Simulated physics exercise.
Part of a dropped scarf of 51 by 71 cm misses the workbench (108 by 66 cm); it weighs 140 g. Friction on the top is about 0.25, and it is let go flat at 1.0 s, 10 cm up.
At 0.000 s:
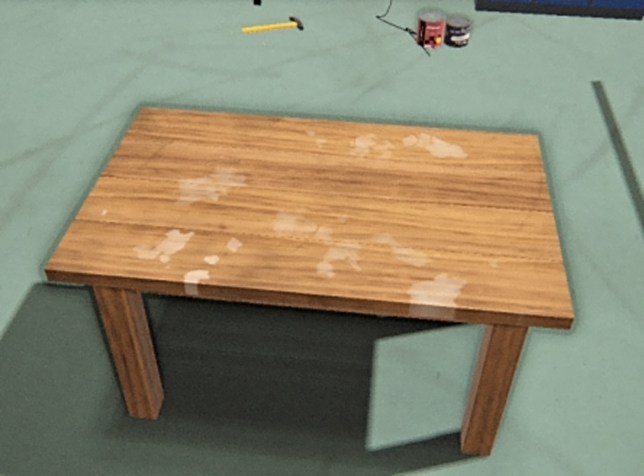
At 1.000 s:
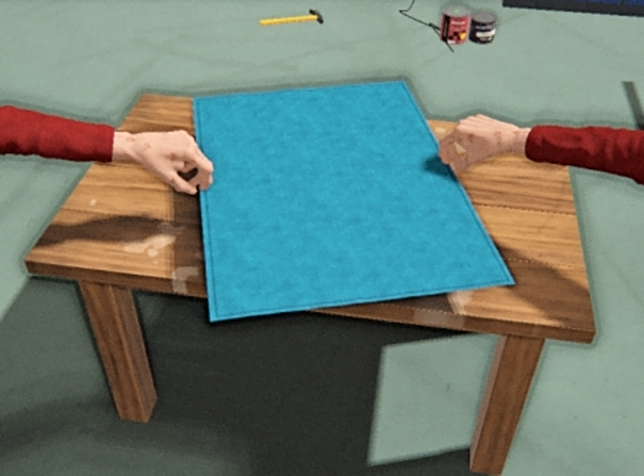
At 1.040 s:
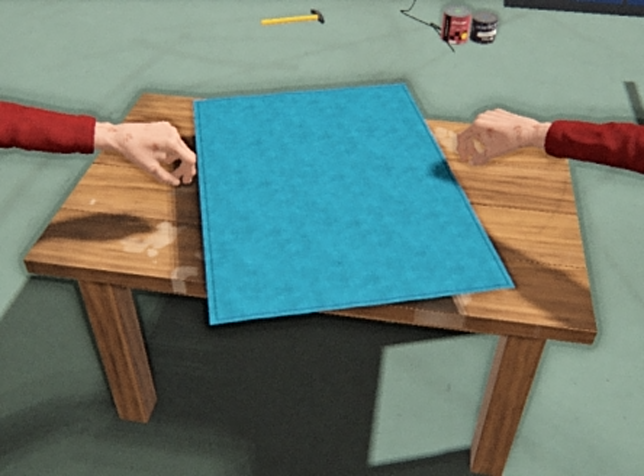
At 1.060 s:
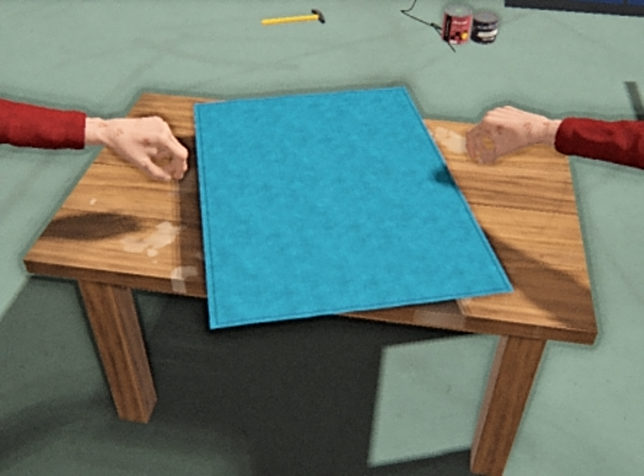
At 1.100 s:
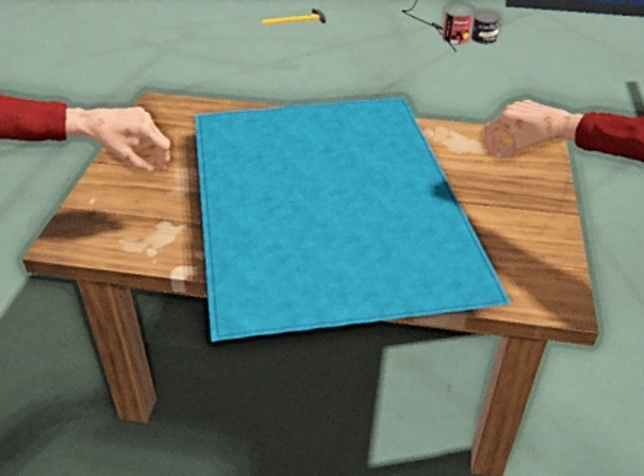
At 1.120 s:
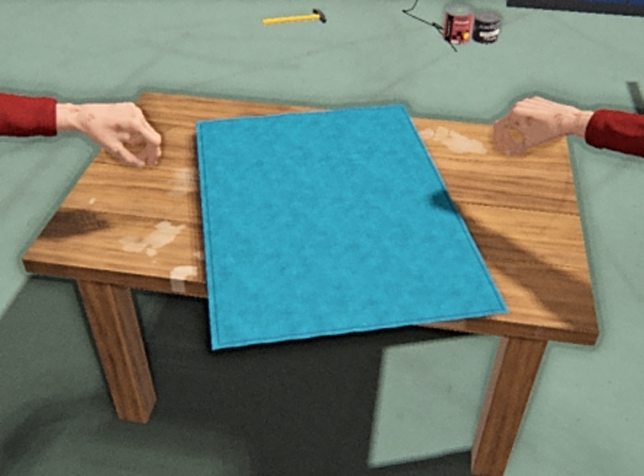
At a wooden workbench with pale stains, two red-sleeved arms laid out a flat blue cloth, then let go and drew apart as the cloth slid slightly toward the near edge.
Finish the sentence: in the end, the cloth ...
The cloth stays on the top.
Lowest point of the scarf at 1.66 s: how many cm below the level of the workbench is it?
Depth under surface at that time: Approx. 12 centimetres.
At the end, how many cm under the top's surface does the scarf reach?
18 cm, roughly.
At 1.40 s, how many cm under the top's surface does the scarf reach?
10 cm.
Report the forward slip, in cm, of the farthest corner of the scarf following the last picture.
The rear point moves forward by roughly 1 cm.
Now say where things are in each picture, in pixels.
The first frame shows shows, the bare workbench.
The second frame shows shows, scarf corners (211, 322) (193, 99) (404, 82) (515, 284).
The third frame shows shows, scarf corners (211, 325) (193, 101).
The fourth frame shows shows, scarf corners (211, 329) (194, 105).
The fifth frame shows shows, scarf corners (212, 342) (195, 115).
The sixth frame shows shows, scarf corners (213, 350) (196, 123) (404, 106) (509, 313).
By 1.4 s, 85 % of the scarf is still over the top.
By 1.7 s, 85 % of the scarf is still over the top.
By 1.9 s, 85 % of the scarf is still over the top.
By 2.2 s, 85 % of the scarf is still over the top.
By 4.4 s, 85 % of the scarf is still over the top.
